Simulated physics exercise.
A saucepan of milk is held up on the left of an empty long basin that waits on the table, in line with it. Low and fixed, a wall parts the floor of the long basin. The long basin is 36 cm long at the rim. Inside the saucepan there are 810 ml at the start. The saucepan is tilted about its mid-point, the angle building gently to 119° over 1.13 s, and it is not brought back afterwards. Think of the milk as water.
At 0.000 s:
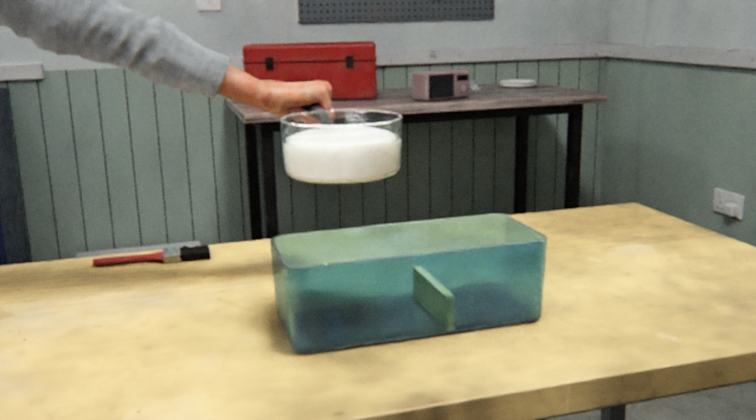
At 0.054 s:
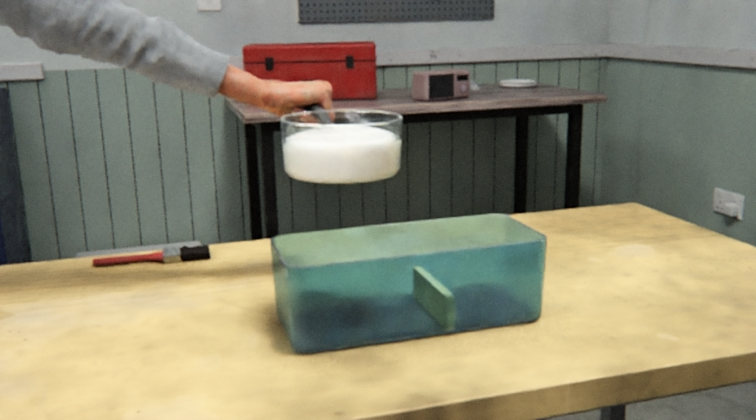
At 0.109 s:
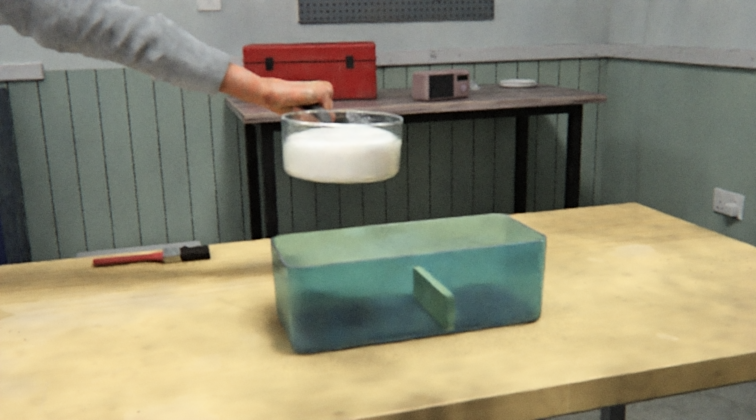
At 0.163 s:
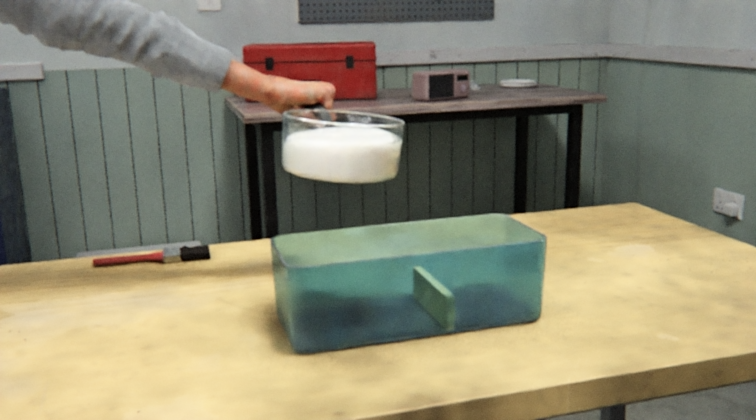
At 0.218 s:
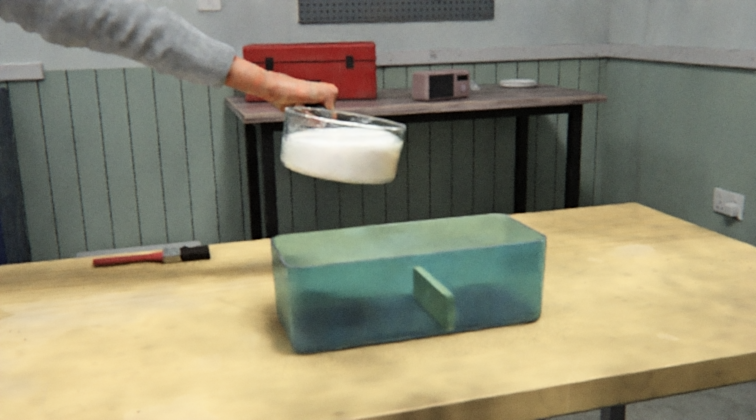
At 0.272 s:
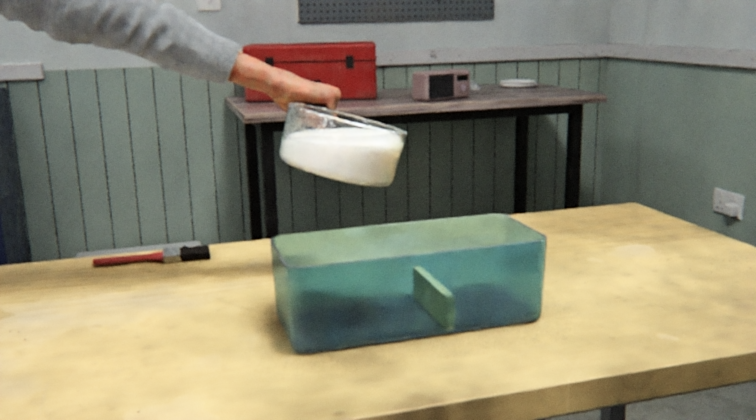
The footage shows a hand holding a clear saucepan of milk above the left part of an empty teal basin with a low divider on a table; the hand gradually tilts the saucepan slightly to the right.
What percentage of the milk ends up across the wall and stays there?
About 52 per cent.
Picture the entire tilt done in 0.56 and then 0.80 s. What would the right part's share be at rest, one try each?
25 then 40 %.
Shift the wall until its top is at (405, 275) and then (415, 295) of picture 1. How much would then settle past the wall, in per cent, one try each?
Respectively close to 80 and 65 %.
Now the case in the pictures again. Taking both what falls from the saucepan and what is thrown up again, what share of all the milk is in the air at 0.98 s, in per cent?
Airborne share: Near 6 %.
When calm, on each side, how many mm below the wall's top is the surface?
Measured: Left around 36 mm, right around 26 mm.
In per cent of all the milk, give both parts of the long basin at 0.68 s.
I'd say some 3 in a hundred on the left and 18 on the right.
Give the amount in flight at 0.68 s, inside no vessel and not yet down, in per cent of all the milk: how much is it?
I'd say close to 38 per cent.
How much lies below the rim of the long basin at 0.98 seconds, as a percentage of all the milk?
About 90 %.
After 0.68 s the tilt is 78° and 41 per cent is still to pour, 3 is left of the wall and 18 right of it.
After 0.98 s the tilt is 114° and 4 per cent is still to pour, 38 is left of the wall and 52 right of it.
After 1.29 s the tilt is 119° and 0 per cent is still to pour, 47 is left of the wall and 52 right of it.
After 1.63 s the tilt is 119° and 0 per cent is still to pour, 47 is left of the wall and 52 right of it.
In the end 47 per cent lies left of the wall, 52 right of it and 1 outside.
